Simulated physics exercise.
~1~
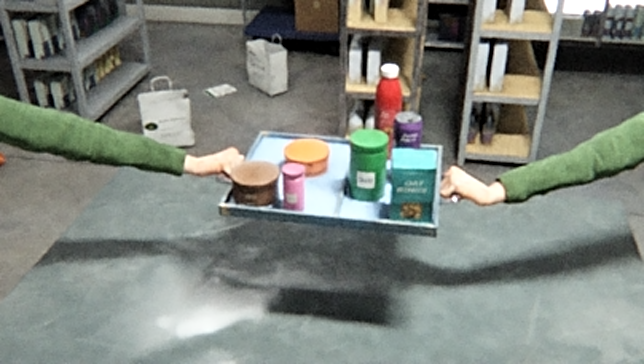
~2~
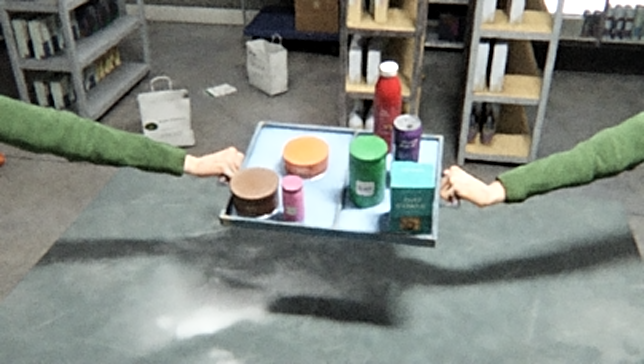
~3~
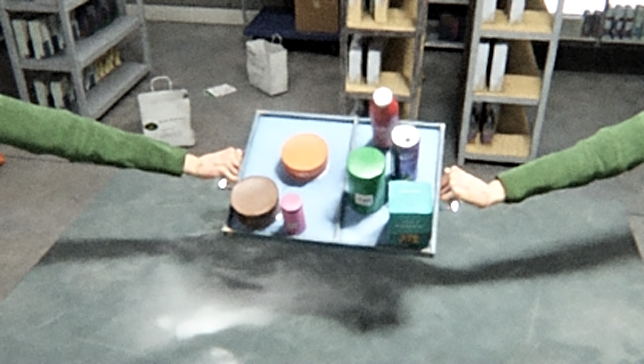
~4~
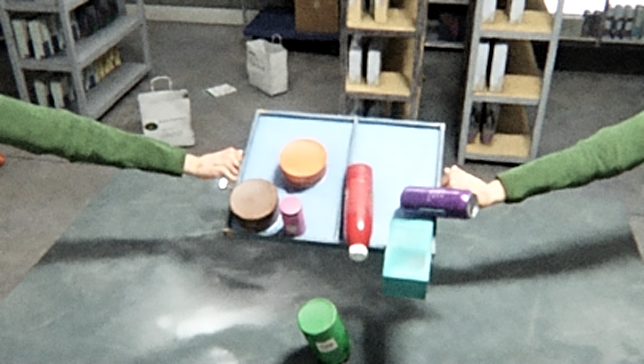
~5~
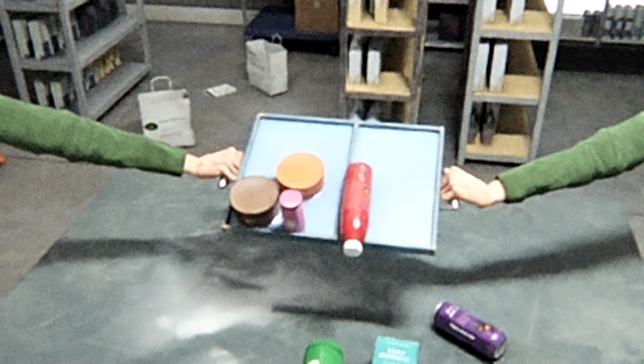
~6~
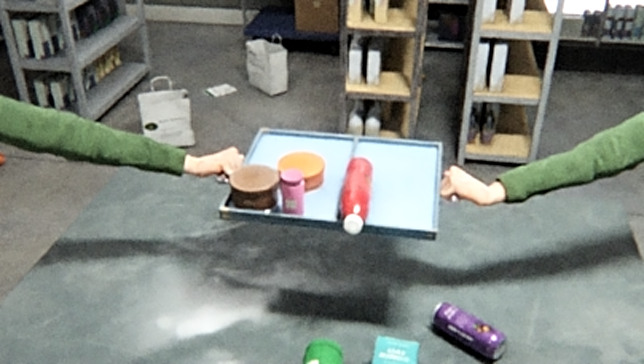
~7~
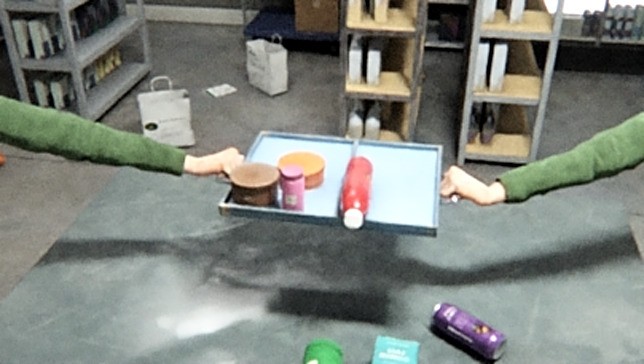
In a room with shelves, two hands tip a loaded tray toward the viewer above a table; a green jar, a turquoise carton and a purple can fall off, and the tray is levelled with a red bottle lying beside two tubs and an upright pink shaker.
